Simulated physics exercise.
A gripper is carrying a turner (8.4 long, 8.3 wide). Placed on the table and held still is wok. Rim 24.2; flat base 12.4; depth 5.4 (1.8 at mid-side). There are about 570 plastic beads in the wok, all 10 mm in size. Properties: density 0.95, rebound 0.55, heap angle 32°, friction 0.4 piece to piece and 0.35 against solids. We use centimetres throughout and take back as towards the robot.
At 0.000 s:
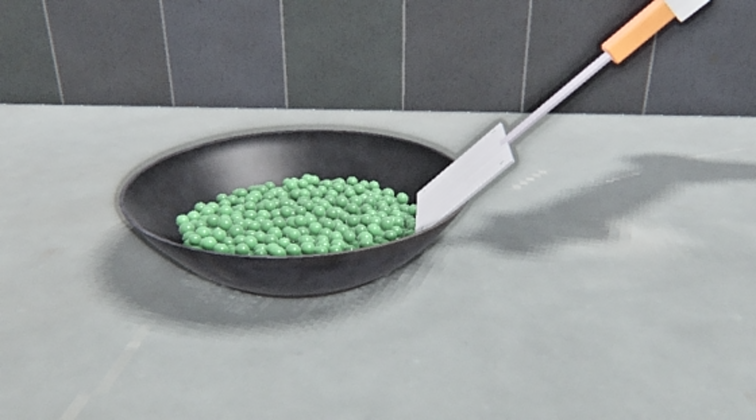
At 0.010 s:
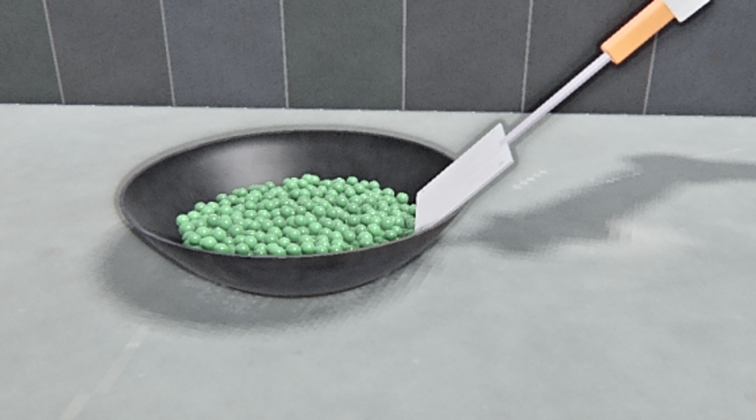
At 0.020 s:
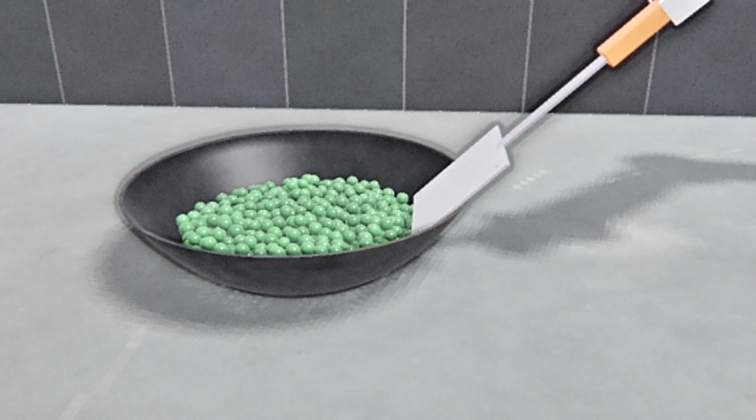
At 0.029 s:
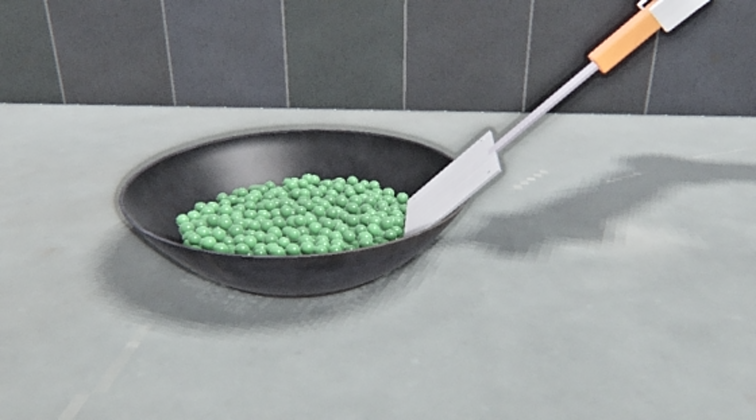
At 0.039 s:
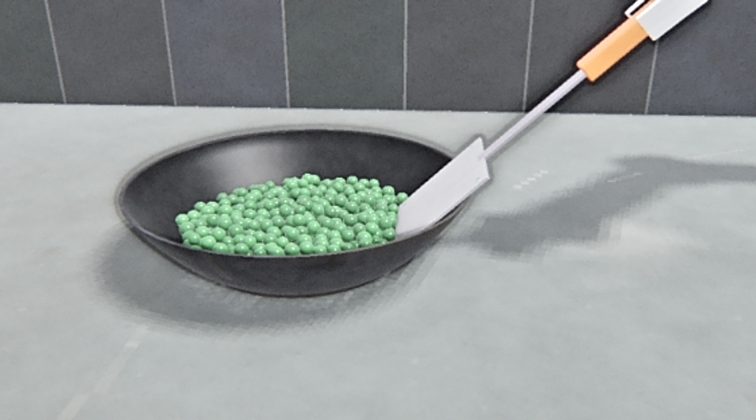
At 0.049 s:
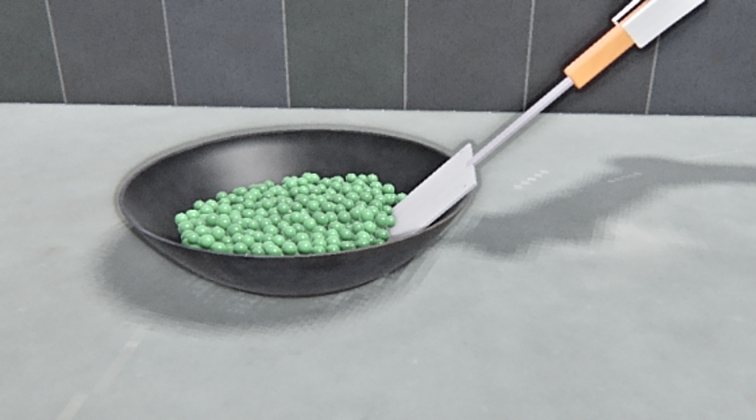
To begin with, a turner with an orange band on its handle rests its blade at the right side of a black wok heaped with green beads. The blade then slides slightly left and down against the beads, nudging those at the right edge, while the wok stays still.
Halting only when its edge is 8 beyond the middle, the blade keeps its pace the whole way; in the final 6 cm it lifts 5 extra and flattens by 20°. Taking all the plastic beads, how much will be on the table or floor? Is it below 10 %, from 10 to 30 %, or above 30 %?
From 10 to 30 %.
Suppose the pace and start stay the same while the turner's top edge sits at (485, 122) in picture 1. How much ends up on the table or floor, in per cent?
20 percent or so.
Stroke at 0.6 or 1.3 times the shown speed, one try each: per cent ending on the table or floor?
Roughly 15 per cent on the first try and 25 per cent on the second.
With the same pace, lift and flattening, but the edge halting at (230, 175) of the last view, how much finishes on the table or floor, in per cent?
I'd put it near 5 per cent.
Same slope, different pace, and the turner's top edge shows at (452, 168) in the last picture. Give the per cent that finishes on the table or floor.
Expect some 30 per cent there.
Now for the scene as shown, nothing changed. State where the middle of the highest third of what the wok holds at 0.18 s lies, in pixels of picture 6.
Near (229, 192).
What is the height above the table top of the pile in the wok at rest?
Peak at rest, approximately 5.0 centimetres.
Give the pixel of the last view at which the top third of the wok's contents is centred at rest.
Pixel estimate: About (214, 212).
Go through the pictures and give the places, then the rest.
The turner top edge at (507, 141), sloping 44°; upper third of the load around (302, 218), from x 185 to 415, top at y 180; 567 in the wok, in the first picture.
The turner top edge at (506, 141), sloping 44°; upper third of the load around (302, 218), from x 185 to 415, top at y 180, in the second picture.
The turner top edge at (503, 144), sloping 44°; upper third of the load around (302, 218), from x 185 to 415, top at y 180, in the third picture.
The turner top edge at (495, 149), sloping 44°; upper third of the load around (300, 217), from x 185 to 415, top at y 180, in the fourth picture.
The turner top edge at (484, 156), sloping 44°; upper third of the load around (300, 217), from x 185 to 415, top at y 180, in the fifth picture.
The turner top edge at (473, 162), sloping 44°; upper third of the load around (300, 214), from x 180 to 415, top at y 180; 567 in the wok, in the sixth picture.
After 0.11 s, sloping 44°, highest piece 5 above the table; 567 in the wok.
After 0.18 s, sloping 38°, highest piece 6 above the table; 567 in the wok.
After 0.41 s, sloping 24°, highest piece 11 above the table; 451 in the wok, 44 on the table or floor, 72 on the blade or in flight.
After 1.46 s, sloping 24°, highest piece 5 above the table; 451 in the wok, 116 on the table or floor.
In the end, 451 in the wok, 116 on the table or floor. That is 20 % on the table or floor.
